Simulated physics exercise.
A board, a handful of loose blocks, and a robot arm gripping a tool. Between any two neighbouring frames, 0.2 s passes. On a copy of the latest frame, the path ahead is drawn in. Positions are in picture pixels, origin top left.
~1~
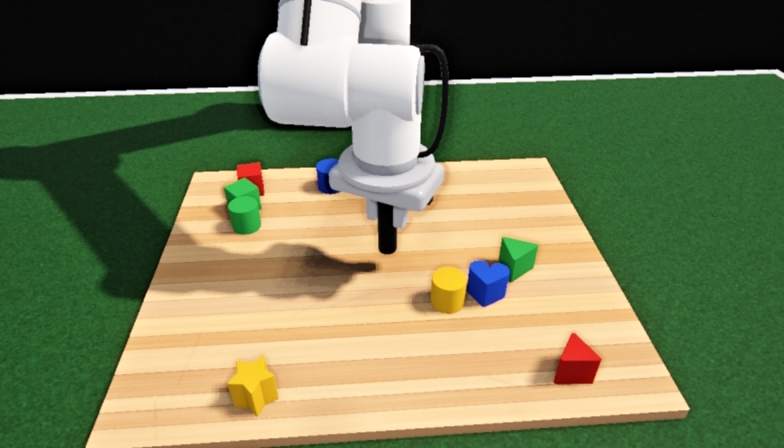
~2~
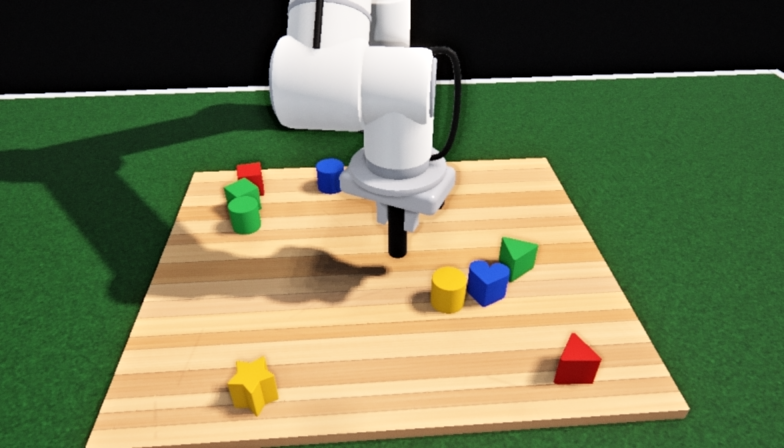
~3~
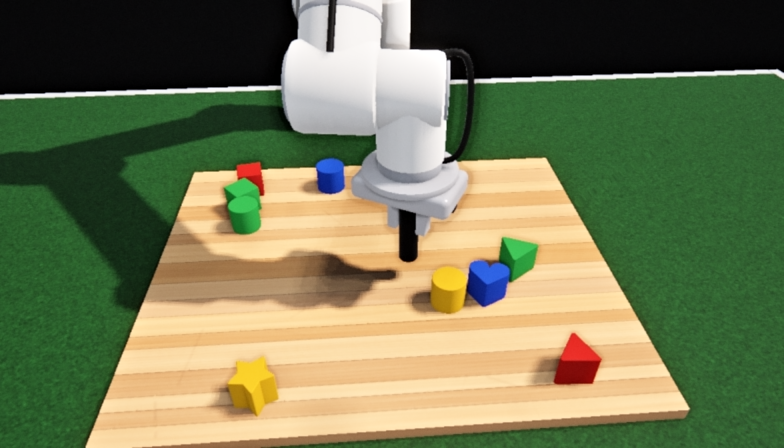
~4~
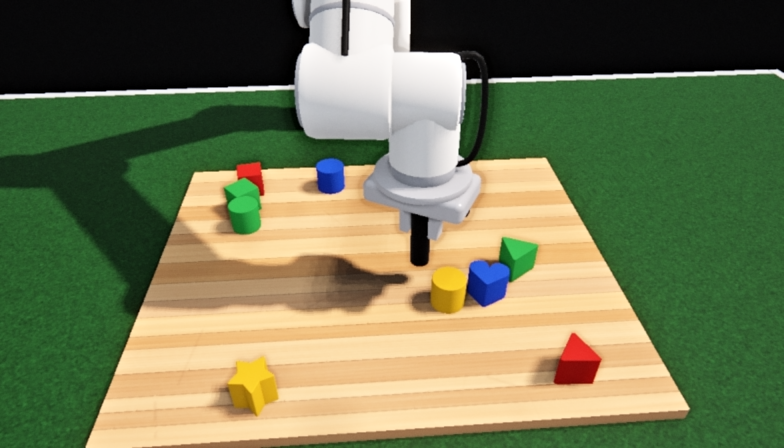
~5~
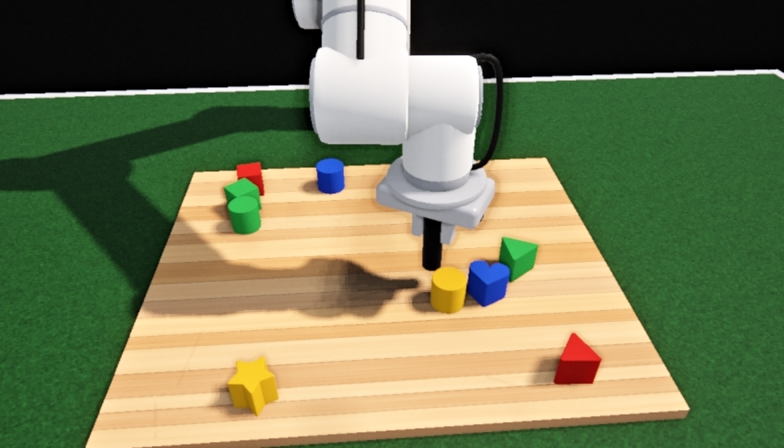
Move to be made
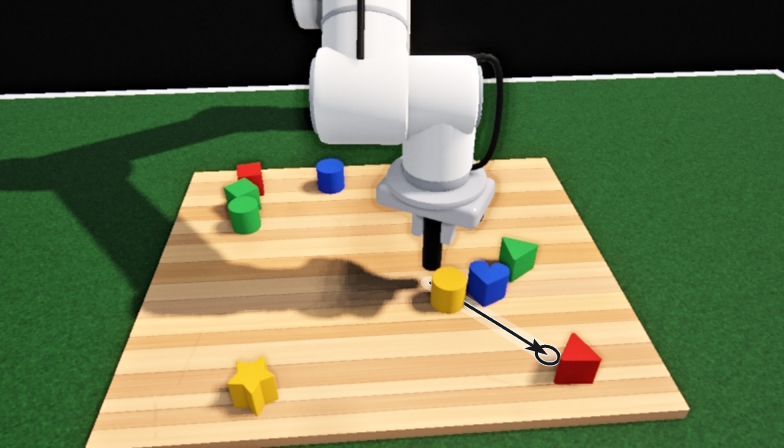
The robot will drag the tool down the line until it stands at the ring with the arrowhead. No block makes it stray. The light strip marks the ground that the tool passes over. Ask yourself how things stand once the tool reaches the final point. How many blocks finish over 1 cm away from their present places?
My best guess is that a single block moves over 1 cm.
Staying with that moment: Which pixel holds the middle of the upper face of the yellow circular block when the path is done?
The spot you're after is about (487, 317) in the image.
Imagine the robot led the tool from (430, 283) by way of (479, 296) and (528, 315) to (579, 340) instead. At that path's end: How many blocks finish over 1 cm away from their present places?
I'd put the number at two.
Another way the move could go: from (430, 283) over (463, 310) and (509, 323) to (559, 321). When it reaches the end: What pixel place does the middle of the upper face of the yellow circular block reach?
In the picture, that point is around (491, 319).
Path on the board, in a line from (430, 283) to (548, 355).
What follows on the original path. One third of the way, tool (468, 287); yellow circular block (472, 301).
Two thirds of the way, tool (509, 311); yellow circular block (487, 317).
At the end, tool (552, 337); yellow circular block (487, 317); blue heart block in place.
